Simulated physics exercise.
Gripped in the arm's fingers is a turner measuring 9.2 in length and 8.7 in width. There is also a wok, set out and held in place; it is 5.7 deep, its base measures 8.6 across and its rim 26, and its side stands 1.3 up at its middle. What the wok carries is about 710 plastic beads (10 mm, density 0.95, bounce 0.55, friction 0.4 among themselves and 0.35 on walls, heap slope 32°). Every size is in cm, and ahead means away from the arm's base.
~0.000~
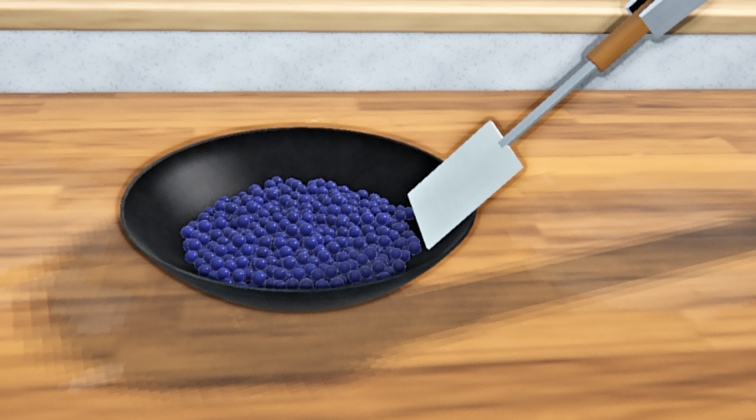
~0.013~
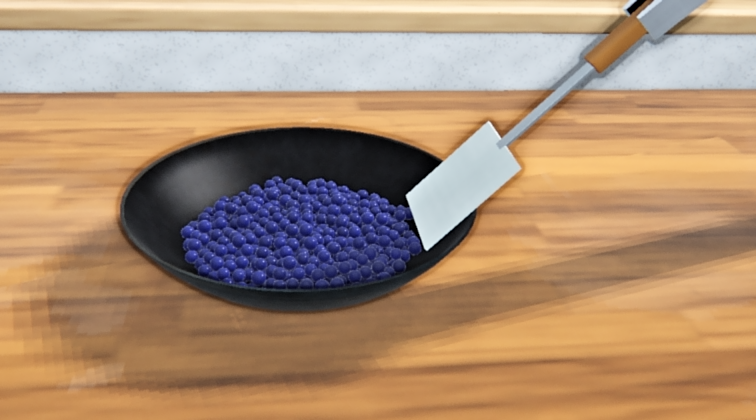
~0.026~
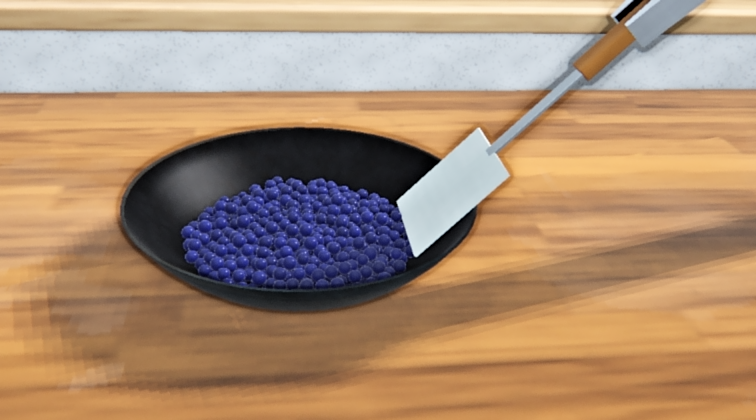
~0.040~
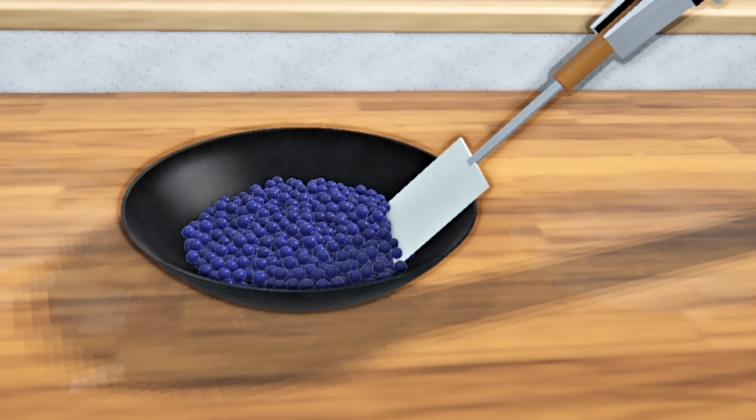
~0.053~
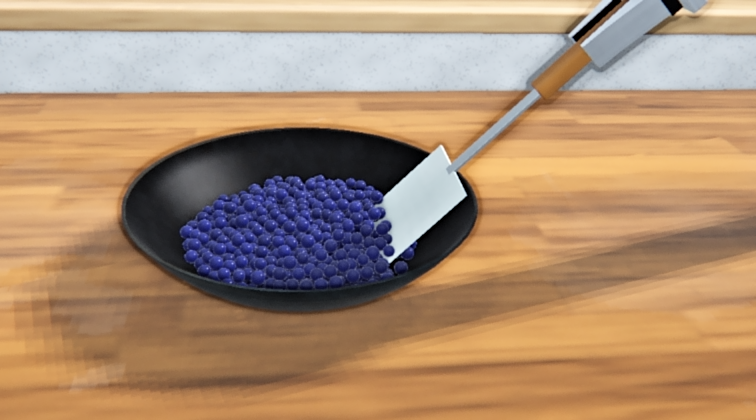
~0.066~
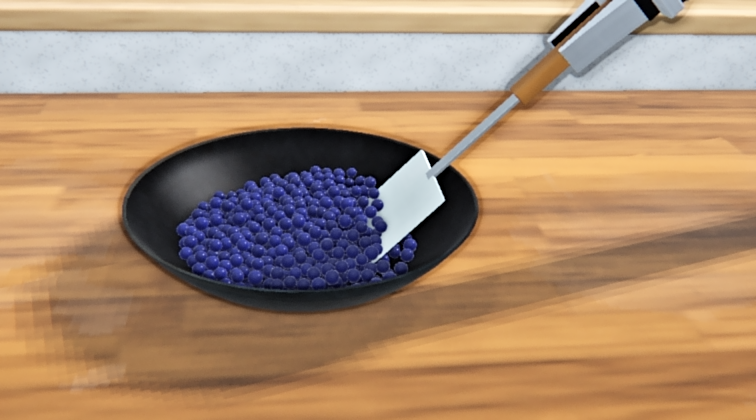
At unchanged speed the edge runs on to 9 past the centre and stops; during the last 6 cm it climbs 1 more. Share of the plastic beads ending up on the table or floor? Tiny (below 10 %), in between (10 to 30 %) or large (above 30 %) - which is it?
Large, so above 30 %.
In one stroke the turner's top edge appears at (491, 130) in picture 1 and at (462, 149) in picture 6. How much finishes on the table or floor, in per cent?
Some 25 per cent.
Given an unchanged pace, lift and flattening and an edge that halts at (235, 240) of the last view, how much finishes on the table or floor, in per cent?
My guess is roughly 20 percent.
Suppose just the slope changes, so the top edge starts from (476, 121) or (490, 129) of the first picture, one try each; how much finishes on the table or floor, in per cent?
Around 50 per cent, then around 50 per cent.
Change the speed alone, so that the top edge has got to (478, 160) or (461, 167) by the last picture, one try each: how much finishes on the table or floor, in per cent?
20 % and 40 %.
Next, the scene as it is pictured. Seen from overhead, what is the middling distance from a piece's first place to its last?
Near 13 cm, measured level.
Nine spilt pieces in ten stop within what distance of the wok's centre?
65 cm.
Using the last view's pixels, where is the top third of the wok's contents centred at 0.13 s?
Centre: Roughly (241, 204) in the last picture.
After 0.10 s, sloping 46°, highest piece 7 above the table; 714 in the wok.
After 0.13 s, sloping 46°, highest piece 9 above the table; 714 in the wok.
After 0.35 s, sloping 46°, highest piece 15 above the table; 359 in the wok, 96 on the table or floor, 259 on the blade or in flight.
After 1.40 s, sloping 46°, highest piece 6 above the table; 357 in the wok, 357 on the table or floor.
In the end, 357 in the wok, 357 on the table or floor. That is 50 % on the table or floor.
